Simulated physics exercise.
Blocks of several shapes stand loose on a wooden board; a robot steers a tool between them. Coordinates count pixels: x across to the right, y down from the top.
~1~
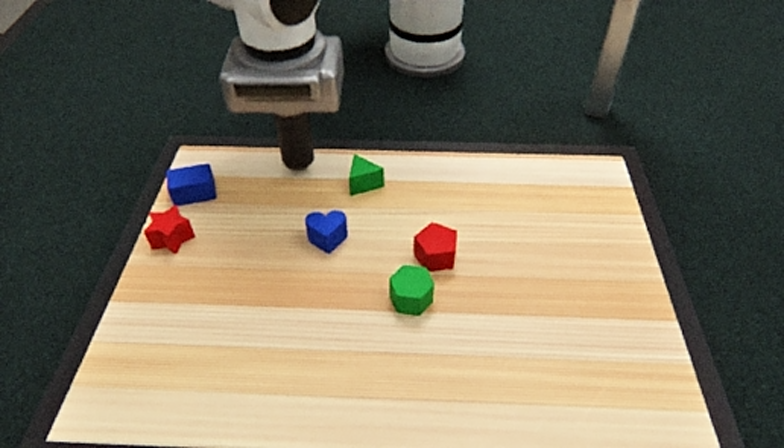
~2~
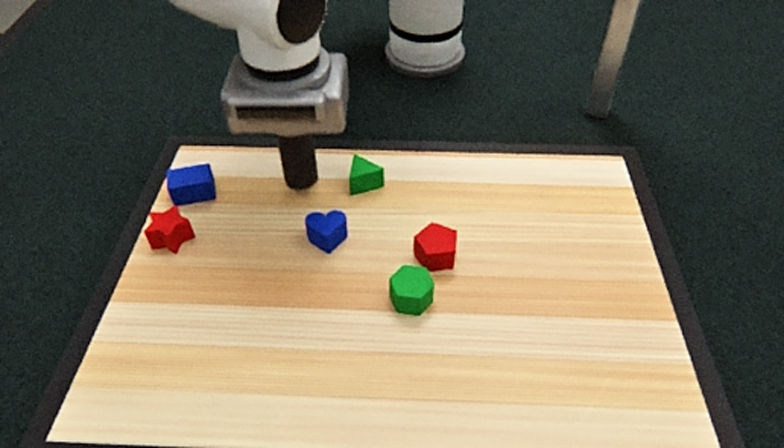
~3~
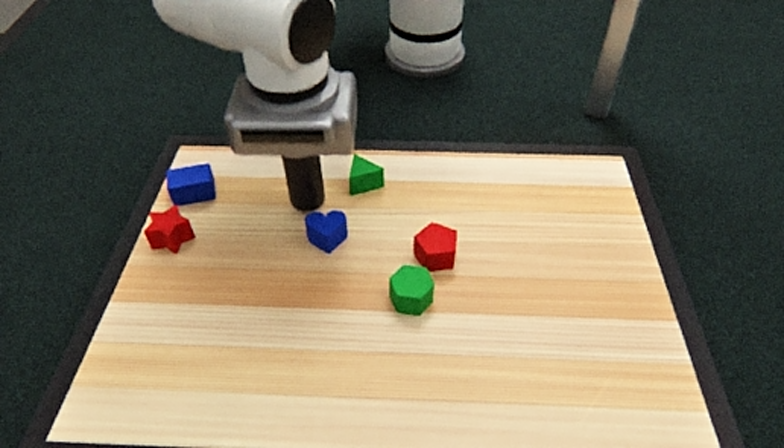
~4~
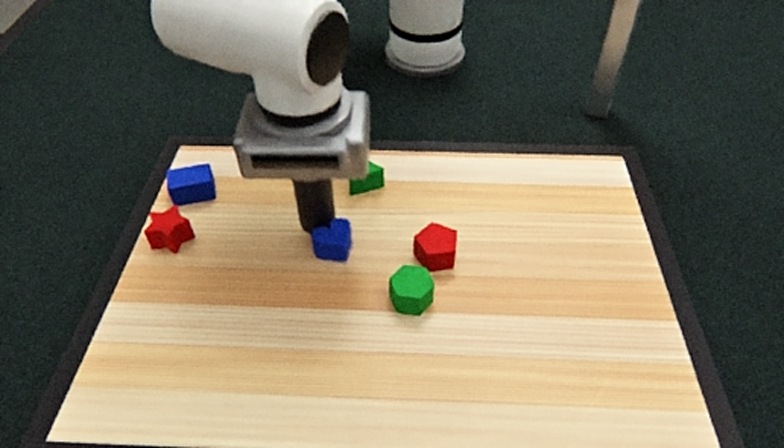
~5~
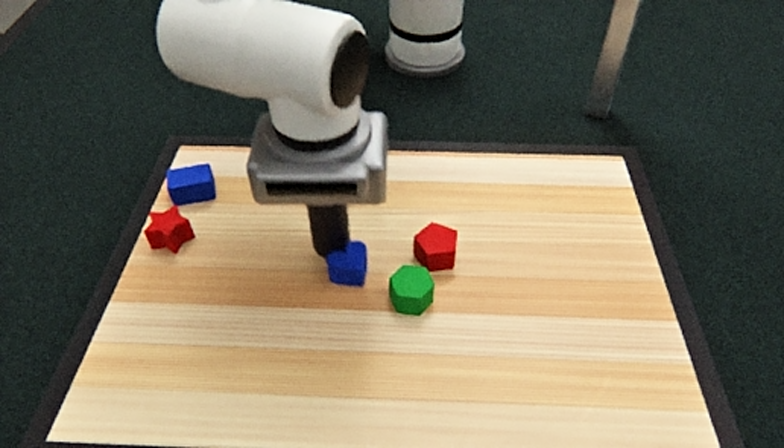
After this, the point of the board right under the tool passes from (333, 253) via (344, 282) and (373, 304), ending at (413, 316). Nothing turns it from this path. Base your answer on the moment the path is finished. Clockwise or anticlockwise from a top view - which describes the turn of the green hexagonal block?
Bird's-eye view: Counterclockwise.
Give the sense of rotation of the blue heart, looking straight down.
The sense of turning is clockwise.
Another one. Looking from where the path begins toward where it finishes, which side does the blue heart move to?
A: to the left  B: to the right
B - to the right.
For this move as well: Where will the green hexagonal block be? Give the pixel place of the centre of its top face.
Its top centre lands on (448, 280).
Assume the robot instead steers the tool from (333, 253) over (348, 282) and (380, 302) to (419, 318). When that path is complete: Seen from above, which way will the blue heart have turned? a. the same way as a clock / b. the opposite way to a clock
The correct letter is a.
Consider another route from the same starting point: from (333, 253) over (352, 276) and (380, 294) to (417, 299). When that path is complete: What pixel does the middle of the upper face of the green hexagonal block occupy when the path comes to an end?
I think it will end close to (457, 294).
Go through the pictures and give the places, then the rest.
In the first frame, tip of the tool (299, 160), middles of tops, blue heart (326, 220), green hexagonal block (412, 281), red pentagonal block (437, 238).
In the second frame, tool (302, 180), nothing pushed.
In the third frame, tool (308, 201), nothing pushed.
In the fourth frame, tool (318, 223), blue heart (333, 231).
In the fifth frame, tool (332, 246), blue heart (349, 255), green hexagonal block (412, 281), red pentagonal block (437, 238).
On the path given first. One third of the way, tool (343, 275); blue heart (366, 284).
Two thirds of the way, tool (374, 297); blue heart (396, 309); green hexagonal block (426, 282), turned 25° anticlockwise.
At the end, tool (413, 309); blue heart (423, 328), turned 20° clockwise; green hexagonal block (448, 280), turned 65° anticlockwise; red pentagonal block unmoved.
